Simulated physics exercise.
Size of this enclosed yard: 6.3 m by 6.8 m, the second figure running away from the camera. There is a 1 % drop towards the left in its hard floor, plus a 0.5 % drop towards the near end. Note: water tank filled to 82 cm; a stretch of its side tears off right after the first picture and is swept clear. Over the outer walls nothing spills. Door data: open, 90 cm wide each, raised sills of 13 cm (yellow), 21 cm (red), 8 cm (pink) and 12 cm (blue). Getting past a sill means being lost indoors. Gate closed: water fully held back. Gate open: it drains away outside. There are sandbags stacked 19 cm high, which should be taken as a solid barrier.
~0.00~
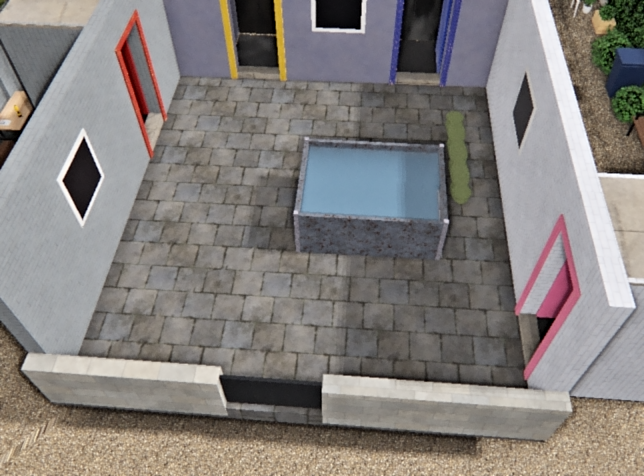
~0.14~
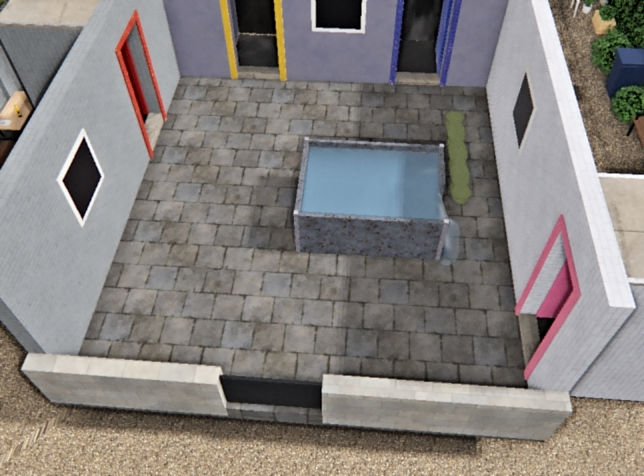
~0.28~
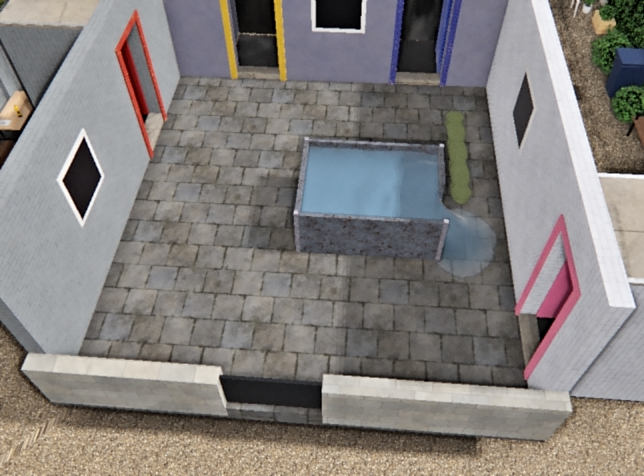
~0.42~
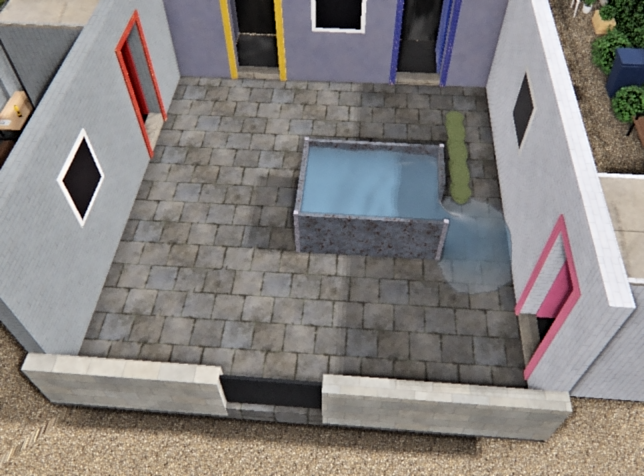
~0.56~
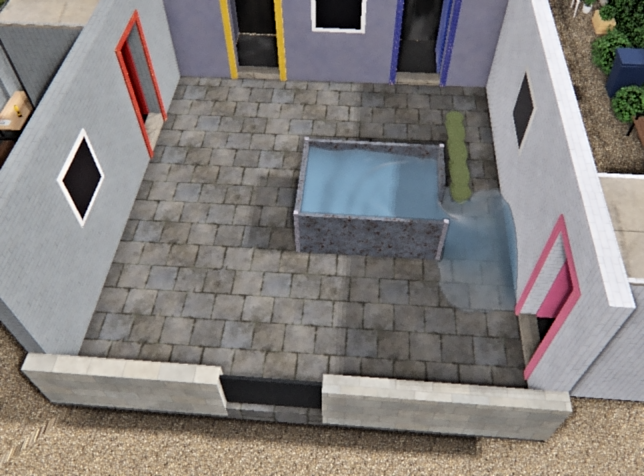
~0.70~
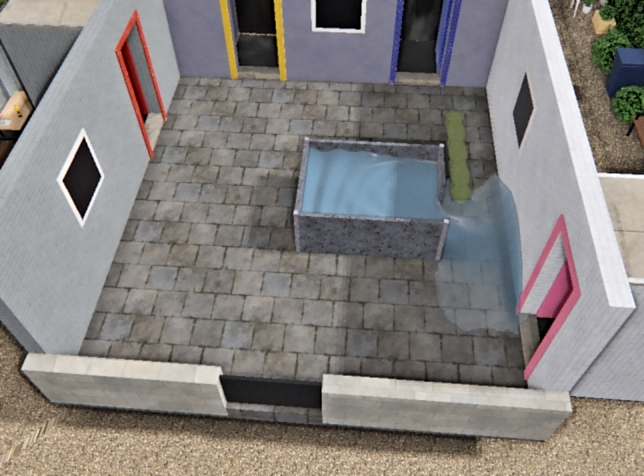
Water tank in a walled paved yard leaking from its right side, water spreading across the slabs to the right wall.
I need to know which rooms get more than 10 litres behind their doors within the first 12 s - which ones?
The yellow door will undershoot the limit; the red door will undershoot the limit; the pink door will overshoot the limit; the blue door will undershoot the limit.
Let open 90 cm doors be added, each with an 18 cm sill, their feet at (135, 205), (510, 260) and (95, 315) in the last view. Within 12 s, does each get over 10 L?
First doorway falls short, second gets there, third falls short.
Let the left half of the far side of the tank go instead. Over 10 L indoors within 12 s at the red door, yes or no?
Well, at red it would be too little.
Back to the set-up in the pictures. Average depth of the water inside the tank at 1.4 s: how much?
About 57 cm.
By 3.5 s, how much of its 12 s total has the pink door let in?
By that time, around 65 per cent.
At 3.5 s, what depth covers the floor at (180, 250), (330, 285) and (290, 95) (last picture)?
Taking the spots in order: 0 cm, 1 cm, 2 cm.
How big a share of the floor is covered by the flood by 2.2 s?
About 20 per cent.
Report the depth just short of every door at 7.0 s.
Depths in centimetres - yellow: 2, red: 14, pink: 9, blue: 8.
After 1.4 s water covers 15 % of the floor and is deepest (54 cm) near (498, 248); yellow door not reached, red door not reached, pink door 15 cm at the sill, 2 L in, blue door not reached.
After 2.2 s water covers 20 % of the floor and is deepest (45 cm) near (478, 91); yellow door not reached, red door not reached, pink door 14 cm at the sill, 15 L in, blue door 3 cm at the sill, 0 L in.
After 3.5 s water covers 50 % of the floor and is deepest (32 cm) near (498, 248); yellow door not reached, red door not reached, pink door 10 cm at the sill, 27 L in, blue door 12 cm at the sill, 1 L in.
After 7.0 s water covers 90 % of the floor and is deepest (18 cm) near (498, 248); yellow door 2 cm at the sill, 0 L in, red door 14 cm at the sill, 0 L in, pink door 9 cm at the sill, 40 L in, blue door 8 cm at the sill, 5 L in.
After 12.0 s water covers 95 % of the floor and is deepest (12 cm) near (133, 384); yellow door 8 cm at the sill, 0 L in, red door 10 cm at the sill, 0 L in, pink door 4 cm at the sill, 43 L in, blue door 4 cm at the sill, 5 L in.
